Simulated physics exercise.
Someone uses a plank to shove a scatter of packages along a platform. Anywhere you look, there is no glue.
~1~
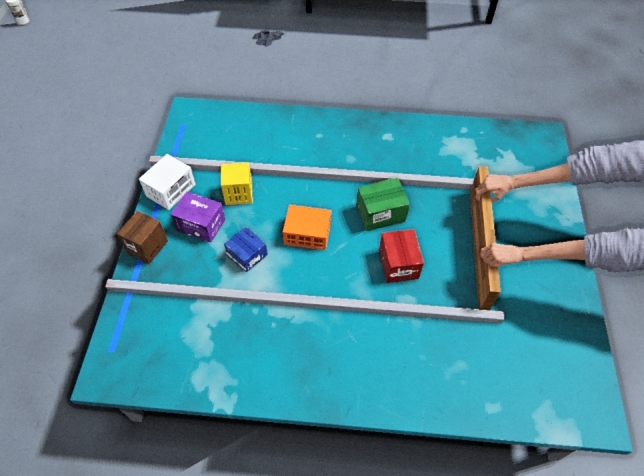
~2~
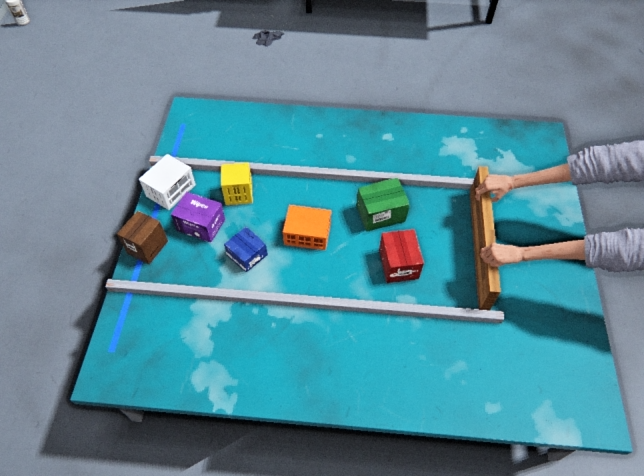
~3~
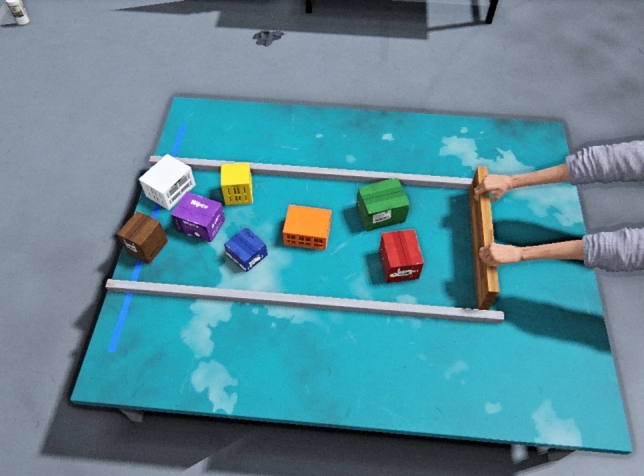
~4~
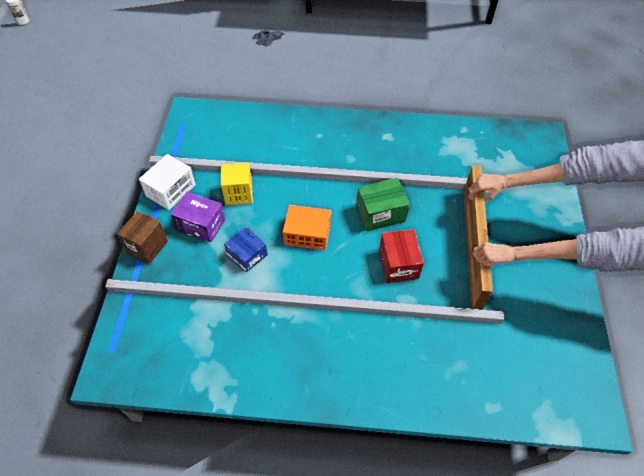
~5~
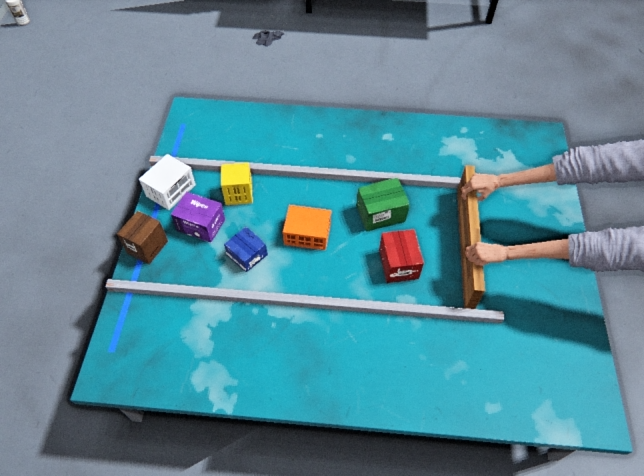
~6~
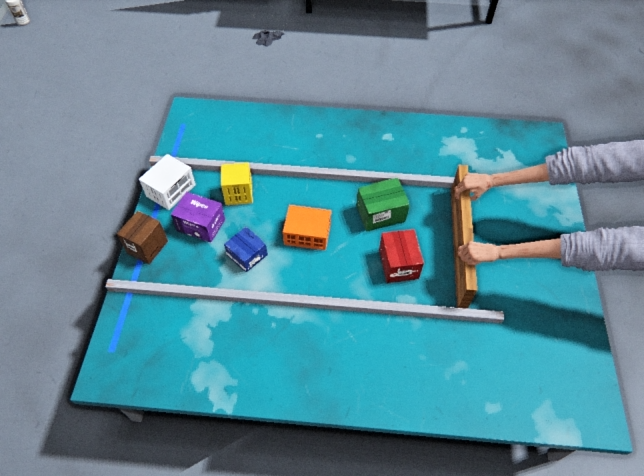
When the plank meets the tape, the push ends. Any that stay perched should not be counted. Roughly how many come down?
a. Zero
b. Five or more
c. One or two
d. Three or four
b, five or more.
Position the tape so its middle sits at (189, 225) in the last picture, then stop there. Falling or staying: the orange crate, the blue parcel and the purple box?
The orange crate keeps its spot, while the blue parcel keeps its spot and the purple box goes down.
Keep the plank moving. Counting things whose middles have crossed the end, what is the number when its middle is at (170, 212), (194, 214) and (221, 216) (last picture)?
Past the end: 6, 3 and 2.
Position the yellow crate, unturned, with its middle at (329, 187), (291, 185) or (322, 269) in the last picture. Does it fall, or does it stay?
Place by place, it goes off the edge; goes off the edge; is safe.
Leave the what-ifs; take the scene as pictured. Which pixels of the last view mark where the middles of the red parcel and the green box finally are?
The red parcel stops around (126, 235); the green box around (139, 179).
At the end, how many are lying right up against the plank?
Number in contact with it: 2.
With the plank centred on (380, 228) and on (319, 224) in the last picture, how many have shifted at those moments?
Tally: First 2; then 3.
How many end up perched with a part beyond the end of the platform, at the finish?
Count of overhanging things: 2.
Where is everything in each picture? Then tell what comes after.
Brown parcel (143, 238); white crate (168, 182); purple box (199, 217); plank (484, 236); tape (152, 222), in the first picture.
White crate (168, 182); red parcel (401, 256), in the second picture.
Purple box (199, 217); blue parcel (246, 250), in the third picture.
Brown parcel (143, 238); orange crate (307, 228), in the fourth picture.
White crate (168, 182); plank (470, 235), in the fifth picture.
Brown parcel (143, 238); white crate (168, 182); purple box (199, 217); plank (463, 235); tape (152, 222), in the sixth picture.
A little later, none off yet; brown parcel at rest near (143, 238); white crate at rest near (168, 182); purple box at rest near (199, 217).
When it is over, the number that fall off is five or more; down, orange crate, blue parcel, yellow crate, purple box, white crate and brown parcel.
